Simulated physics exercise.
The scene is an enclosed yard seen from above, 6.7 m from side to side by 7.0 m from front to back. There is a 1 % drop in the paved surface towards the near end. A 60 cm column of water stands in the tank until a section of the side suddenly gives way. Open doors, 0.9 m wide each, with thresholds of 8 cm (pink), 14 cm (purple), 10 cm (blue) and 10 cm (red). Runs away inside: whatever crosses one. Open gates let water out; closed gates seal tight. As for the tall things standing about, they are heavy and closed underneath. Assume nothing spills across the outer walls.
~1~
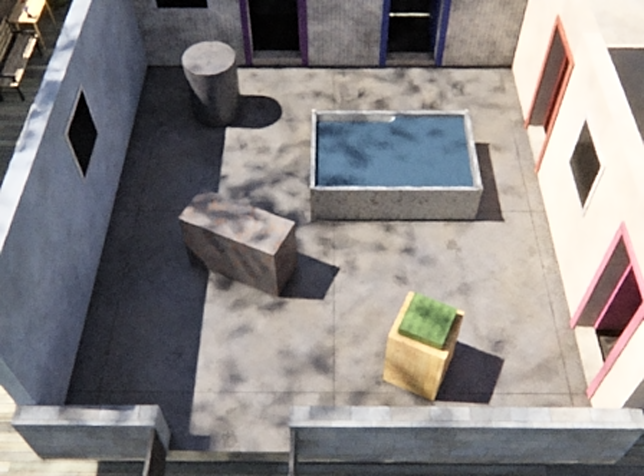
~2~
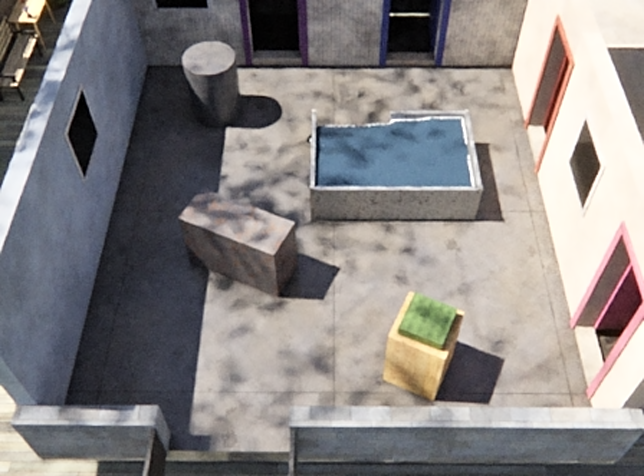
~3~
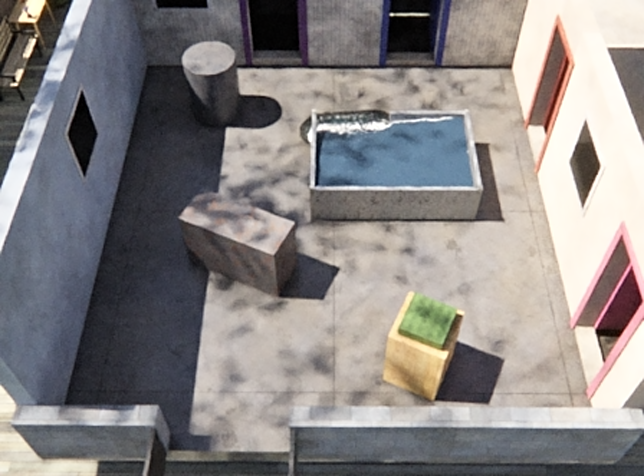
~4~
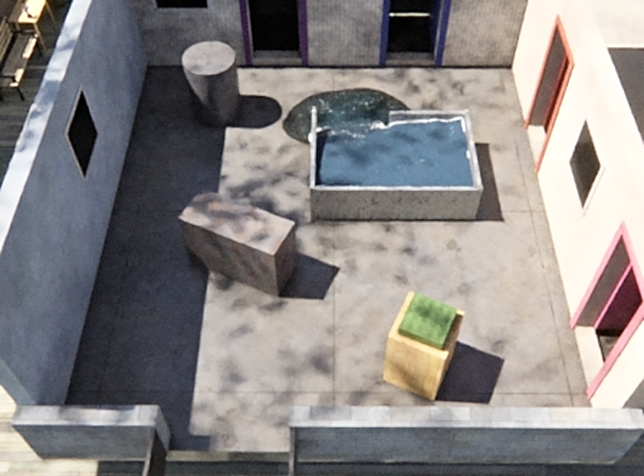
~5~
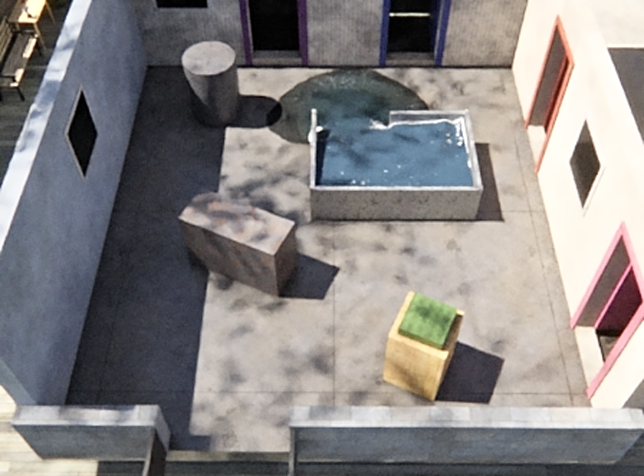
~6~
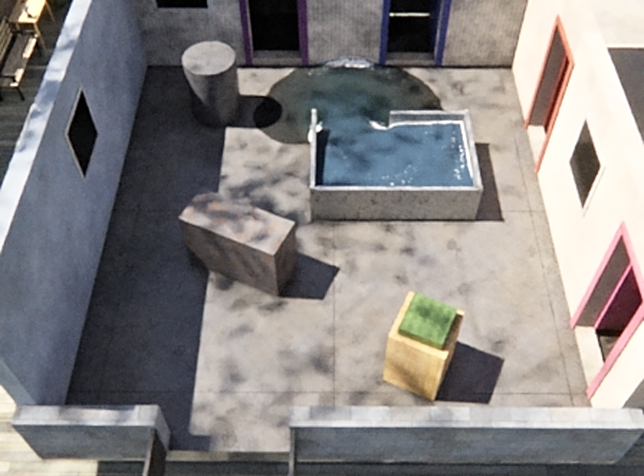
The video shows an enclosed paved yard from above, with a water-filled tank, a cylinder and two blocks. Water breaks out at the tank's far left corner and spreads across the paving in a widening dark pool towards the back wall.
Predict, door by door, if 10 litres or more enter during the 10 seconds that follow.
The pink door stops short of the limit. The purple door overruns the limit. The blue door overruns the limit. The red door stops short of the limit.
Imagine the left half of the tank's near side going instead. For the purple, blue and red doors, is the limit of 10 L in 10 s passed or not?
Log - purple: Threshold not reached, blue: Threshold not reached, red: Threshold not reached.
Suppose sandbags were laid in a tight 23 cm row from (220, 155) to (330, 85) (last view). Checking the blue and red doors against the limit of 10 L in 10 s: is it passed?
Against that limit: Blue past it, red not over.
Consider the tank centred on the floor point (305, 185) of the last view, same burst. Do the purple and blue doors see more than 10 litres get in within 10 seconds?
Purple door exceeded, blue door held.
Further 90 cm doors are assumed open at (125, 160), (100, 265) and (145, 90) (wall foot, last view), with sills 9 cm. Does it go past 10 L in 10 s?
The first one doesn't reach it, the second one doesn't reach it, and the third one exceeds it.
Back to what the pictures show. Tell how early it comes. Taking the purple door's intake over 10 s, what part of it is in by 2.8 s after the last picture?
About 95%.
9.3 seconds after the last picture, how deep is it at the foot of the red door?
4.5 cm.
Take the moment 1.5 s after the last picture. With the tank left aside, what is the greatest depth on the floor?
It tops out at some 30 cm.
Then, 0.7 s after the last picture water covers 15 % of the floor and is deepest (35 cm) near (335, 70); pink door not reached, purple door 22 cm at the sill, 1 L in, blue door 19 cm at the sill, 7 L in, red door not reached.
Then, 1.5 s after the last picture water covers 20 % of the floor and is deepest (30 cm) near (147, 70); pink door not reached, purple door 23 cm at the sill, 26 L in, blue door 17 cm at the sill, 31 L in, red door not reached.
Then, 2.8 s after the last picture water covers 30 % of the floor and is deepest (28 cm) near (147, 70); pink door not reached, purple door 16 cm at the sill, 47 L in, blue door 15 cm at the sill, 53 L in, red door 8 cm at the sill, 0 L in.
Then, 5.3 s after the last picture water covers 70 % of the floor and is deepest (13 cm) near (154, 83); pink door 3 cm at the sill, 0 L in, purple door 10 cm at the sill, 49 L in, blue door 7 cm at the sill, 63 L in, red door 6 cm at the sill, 0 L in.
Then, 9.3 s after the last picture water covers 90 % of the floor and is deepest (11 cm) near (59, 431); pink door 6 cm at the sill, 0 L in, purple door 5 cm at the sill, 49 L in, blue door 4 cm at the sill, 64 L in, red door 4 cm at the sill, 0 L in.
